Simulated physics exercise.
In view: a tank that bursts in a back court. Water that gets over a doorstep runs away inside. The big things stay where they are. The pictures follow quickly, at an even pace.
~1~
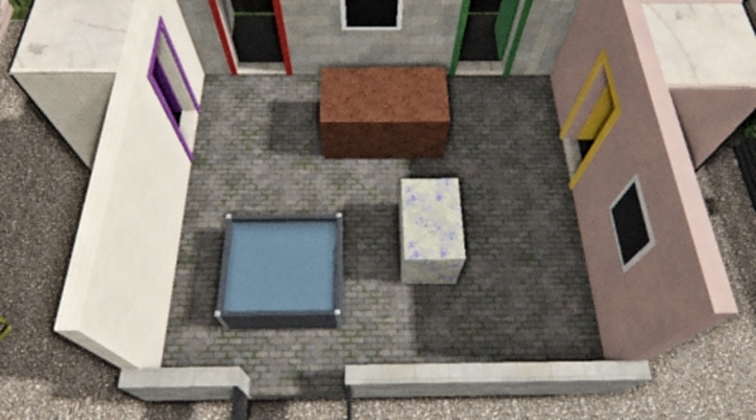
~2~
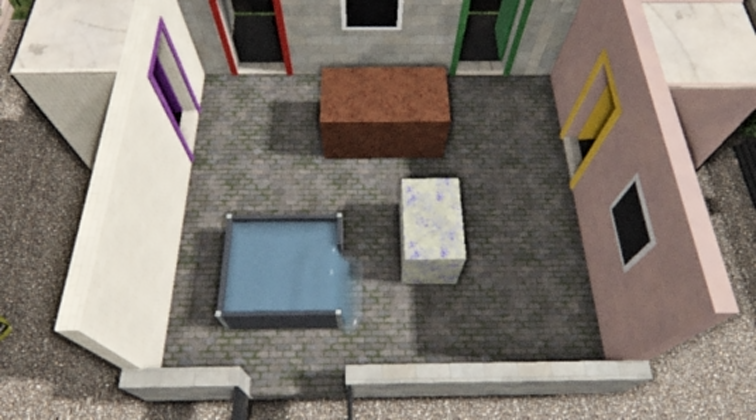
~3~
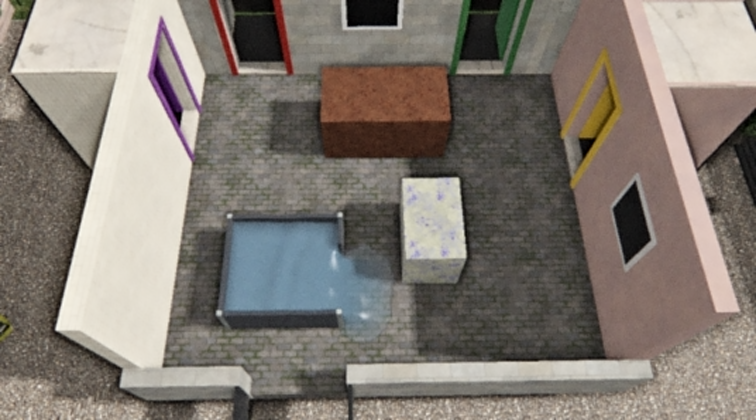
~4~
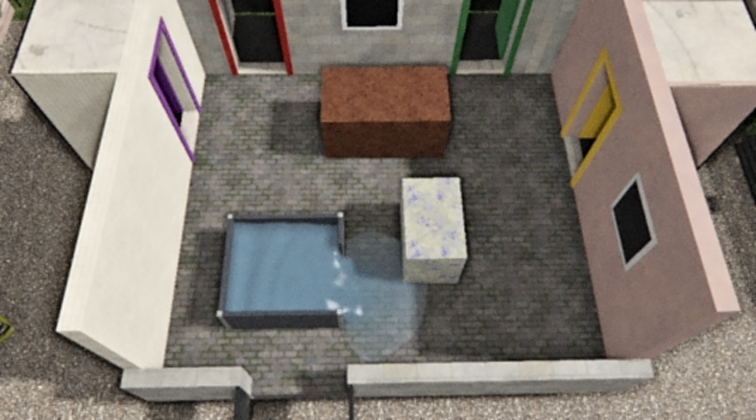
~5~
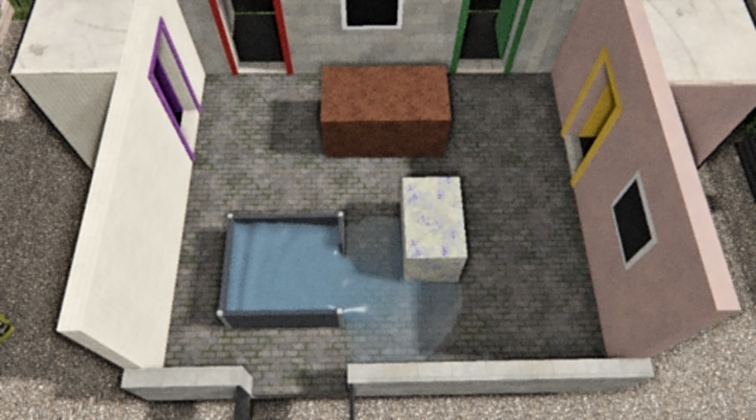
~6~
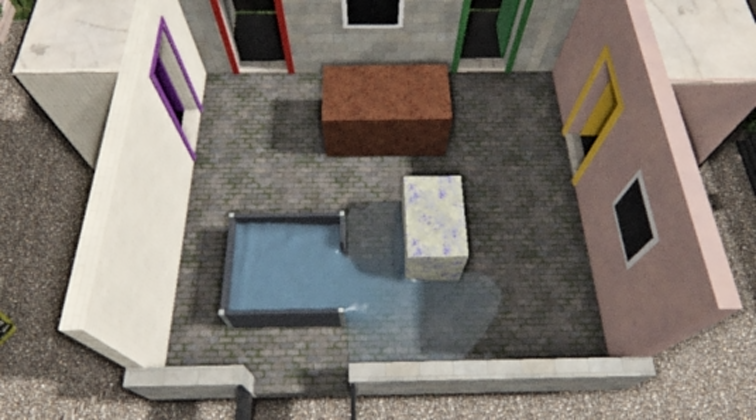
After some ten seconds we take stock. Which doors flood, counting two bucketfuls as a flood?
The green door admits no more than that; the red door admits no more than that; the purple door admits no more than that; the yellow door admits no more than that.
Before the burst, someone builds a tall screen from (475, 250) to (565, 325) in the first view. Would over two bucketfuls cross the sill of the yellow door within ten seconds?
In short: Yellow door is under.
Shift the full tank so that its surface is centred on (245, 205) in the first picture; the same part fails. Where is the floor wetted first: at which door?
It is the one in yellow.
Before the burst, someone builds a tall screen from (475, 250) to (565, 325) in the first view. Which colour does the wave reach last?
It is the one in red.
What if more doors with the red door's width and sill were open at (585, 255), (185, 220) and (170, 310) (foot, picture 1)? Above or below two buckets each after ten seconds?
In that order: Lets more in, takes less, holds.
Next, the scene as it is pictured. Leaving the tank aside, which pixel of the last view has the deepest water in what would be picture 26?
Roughly at (611, 369).
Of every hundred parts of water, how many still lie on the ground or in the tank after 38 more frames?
About 100 per cent.
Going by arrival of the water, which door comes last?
That is the red one.
A moment on, water covers 25 % of the floor; the green door not reached, the red door not reached, the purple door not reached, the yellow door not reached.
Next, water covers 30 % of the floor; the green door not reached, the red door not reached, the purple door not reached, the yellow door not reached.
Then, water covers 50 % of the floor; the green door not reached, the red door not reached, the purple door not reached, the yellow door wet at the sill, nothing in.
Later, water covers 75 % of the floor; the green door under two buckets in, the red door not reached, the purple door wet at the sill, nothing in, the yellow door wet at the sill, nothing in.
In the end, water covers 95 % of the floor; the green door under two buckets in, the red door wet at the sill, nothing in, the purple door wet at the sill, nothing in, the yellow door under two buckets in.
